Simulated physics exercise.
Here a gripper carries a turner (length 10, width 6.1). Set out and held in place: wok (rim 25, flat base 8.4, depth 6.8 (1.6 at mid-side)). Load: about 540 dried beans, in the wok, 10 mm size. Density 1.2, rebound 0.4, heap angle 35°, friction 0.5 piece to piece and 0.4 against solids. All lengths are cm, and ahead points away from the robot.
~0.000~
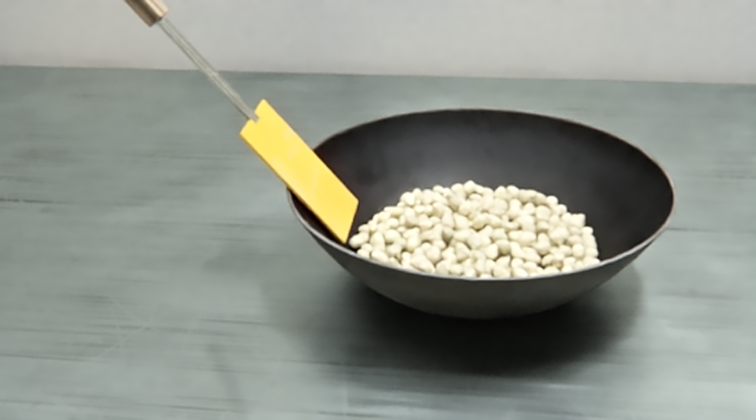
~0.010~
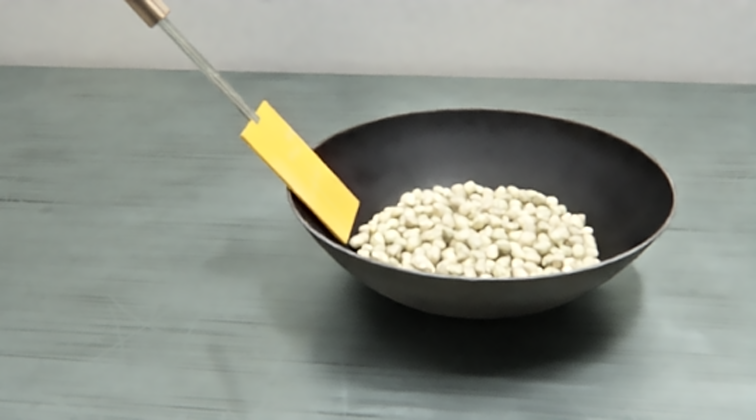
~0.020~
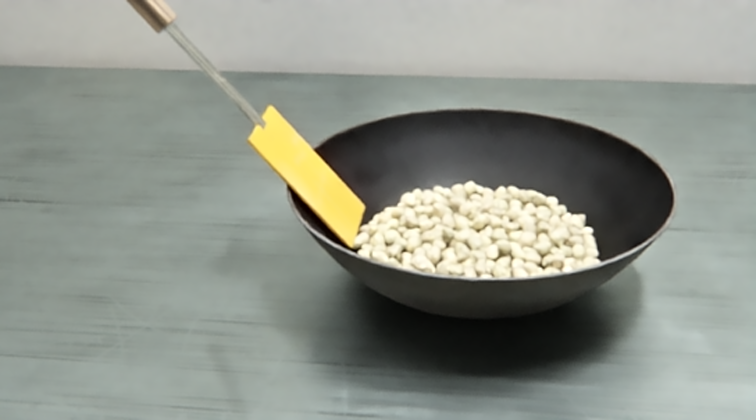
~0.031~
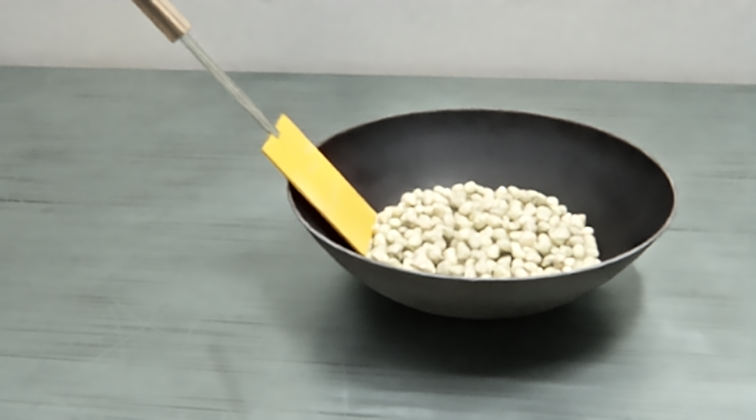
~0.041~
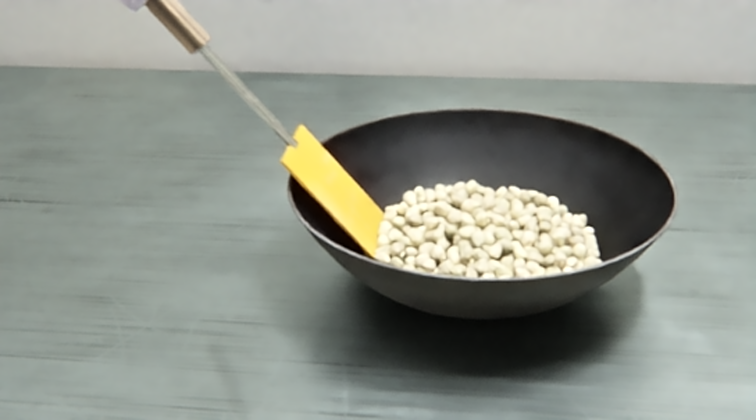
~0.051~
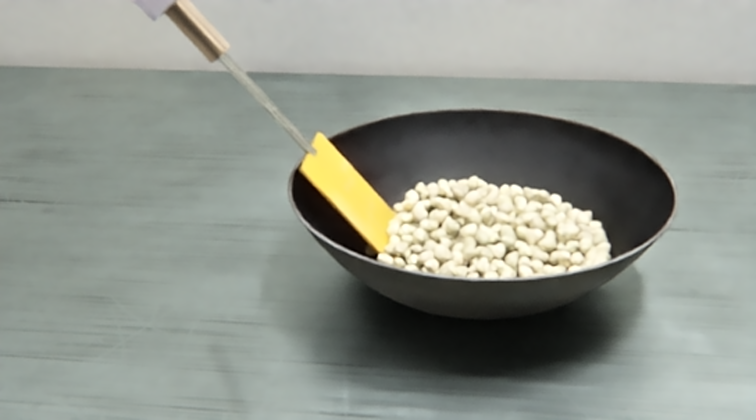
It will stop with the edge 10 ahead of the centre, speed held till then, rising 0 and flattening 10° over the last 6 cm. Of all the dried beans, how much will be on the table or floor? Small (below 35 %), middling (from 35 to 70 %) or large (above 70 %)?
On the table or floor the share is middling, from 35 to 70 %.
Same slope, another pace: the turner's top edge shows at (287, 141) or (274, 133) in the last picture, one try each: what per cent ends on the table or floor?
Some 35 and 20 per cent.
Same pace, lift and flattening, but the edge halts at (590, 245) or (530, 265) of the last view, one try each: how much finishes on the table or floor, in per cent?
Some 25 and 0 per cent.
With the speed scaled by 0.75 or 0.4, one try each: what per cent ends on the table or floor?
About 40 and 20 per cent.
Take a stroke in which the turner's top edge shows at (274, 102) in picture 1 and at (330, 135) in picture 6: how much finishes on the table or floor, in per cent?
About 45 per cent.
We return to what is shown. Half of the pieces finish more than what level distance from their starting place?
About 5 cm.
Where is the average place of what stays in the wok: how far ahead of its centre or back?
Some 2.0 cm ahead.
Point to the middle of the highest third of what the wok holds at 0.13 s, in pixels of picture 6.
At about (594, 210).
After 0.09 s, sloping 50°, highest piece 6 above the table; 538 in the wok.
After 0.13 s, sloping 48°, highest piece 8 above the table; 538 in the wok.
After 0.35 s, sloping 40°, highest piece 17 above the table; 308 in the wok, 16 on the table or floor, 214 on the blade or in flight.
After 1.40 s, sloping 40°, highest piece 4 above the table; 308 in the wok, 230 on the table or floor.
In the end, 308 in the wok, 230 on the table or floor. That is 43 % on the table or floor.
